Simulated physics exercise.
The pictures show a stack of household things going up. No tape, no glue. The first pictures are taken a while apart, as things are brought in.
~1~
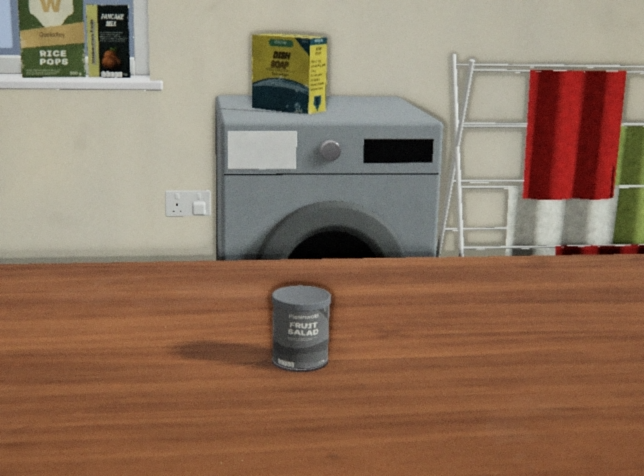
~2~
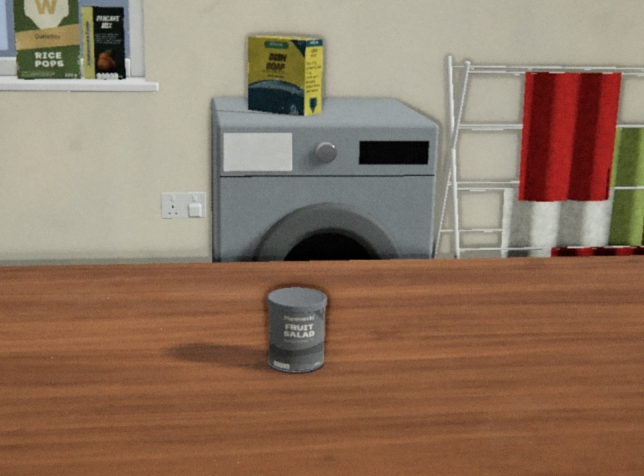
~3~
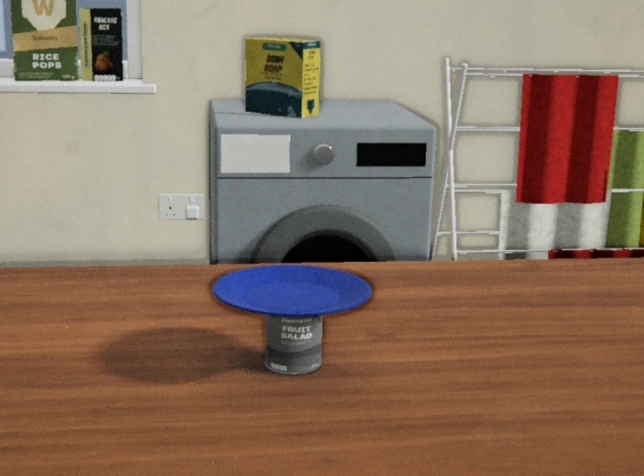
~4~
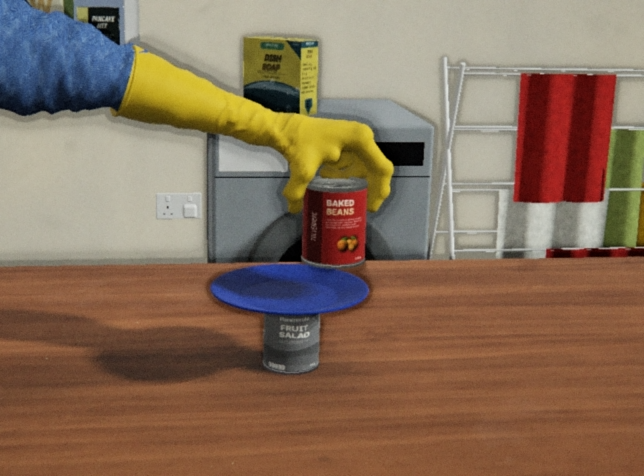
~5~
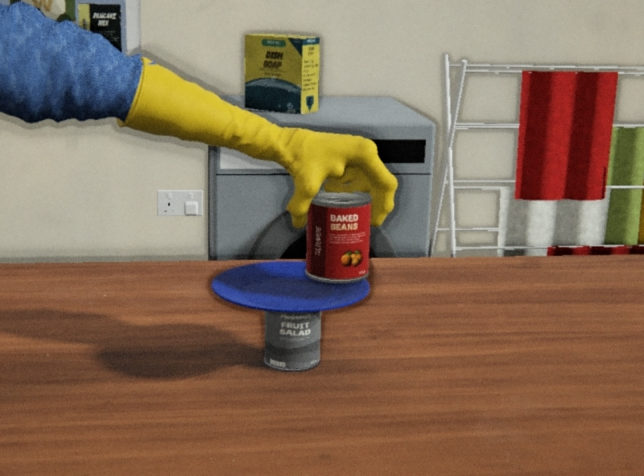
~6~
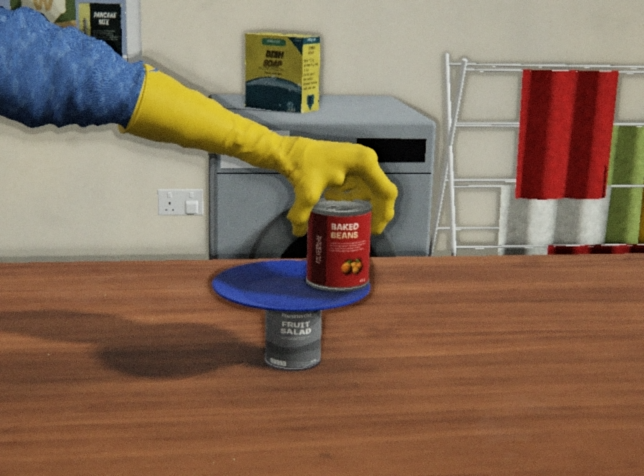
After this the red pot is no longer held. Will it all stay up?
Outcome: The pile keeps its balance.
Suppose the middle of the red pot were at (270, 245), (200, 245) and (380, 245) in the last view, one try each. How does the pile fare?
First try: It stays up; second try: It loses its balance; third try: It comes apart.
Then, 0.70 s later than the last frame, all is still.
Then, 1.60 s later than the last frame, red pot resting near (338, 245).
Then, 2.50 s later than the last frame, red pot resting near (337, 245).
When it is over, all 3 as before. End places, in pixels of the last picture, red pot near (336, 245). The pile stays up.
